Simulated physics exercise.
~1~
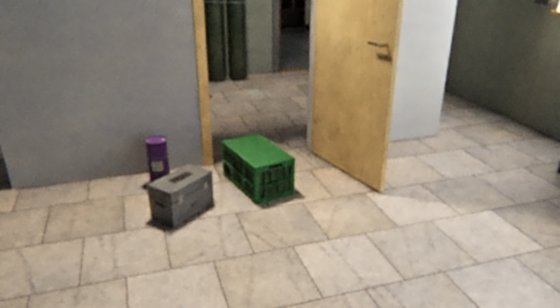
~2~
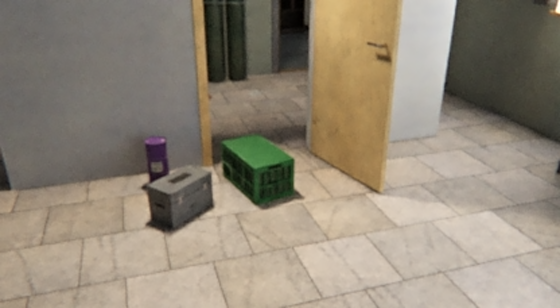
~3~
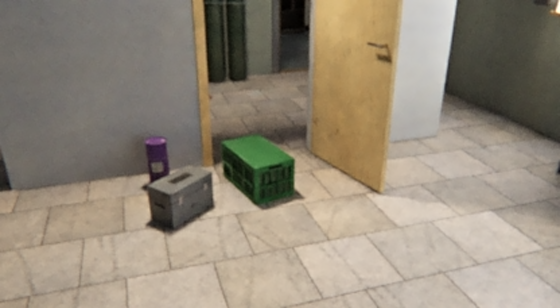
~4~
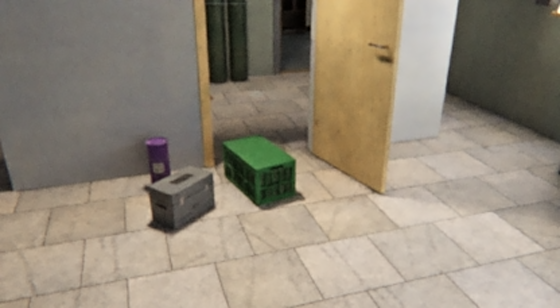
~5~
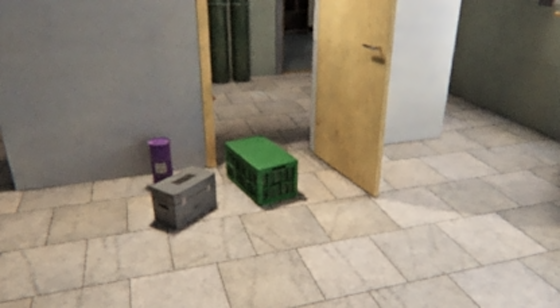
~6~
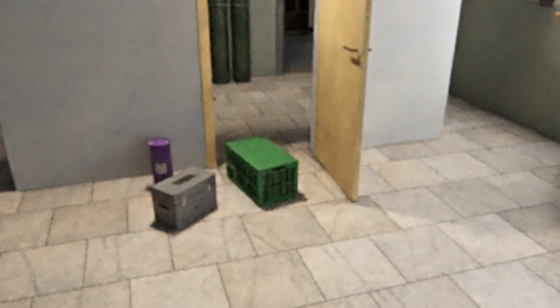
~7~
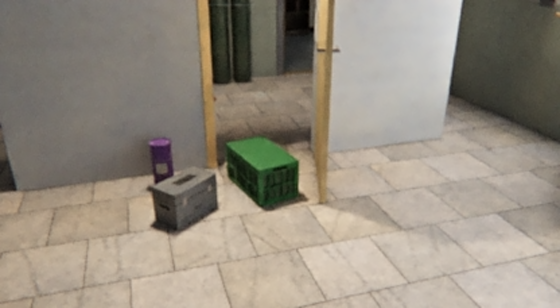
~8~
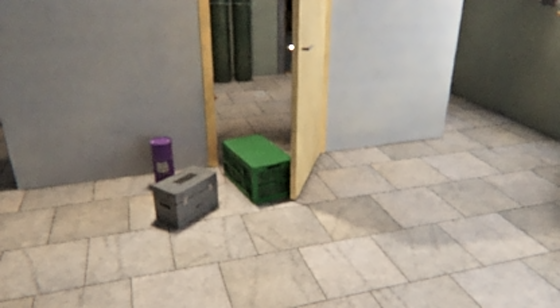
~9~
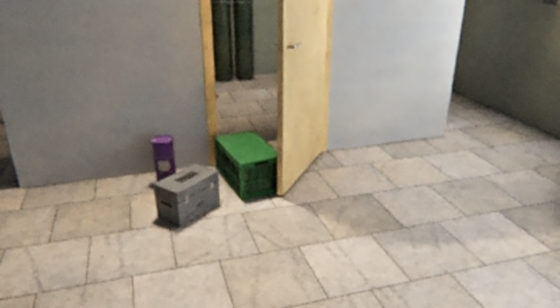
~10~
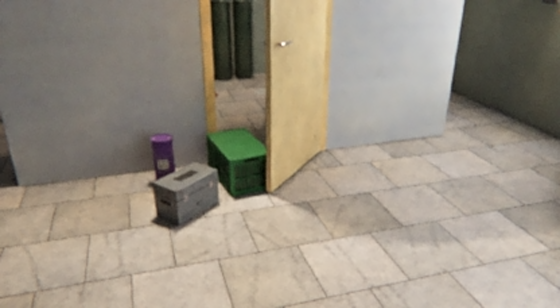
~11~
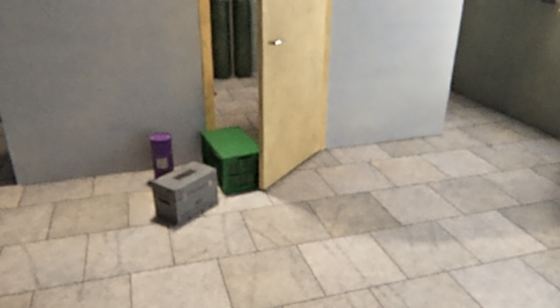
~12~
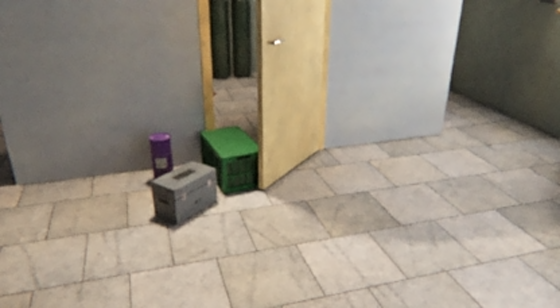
A wooden door stood wide open beside a green crate, a grey toolbox and a purple canister, then swung towards its frame, pushed the crate left up near the toolbox, and came to rest still partly open.
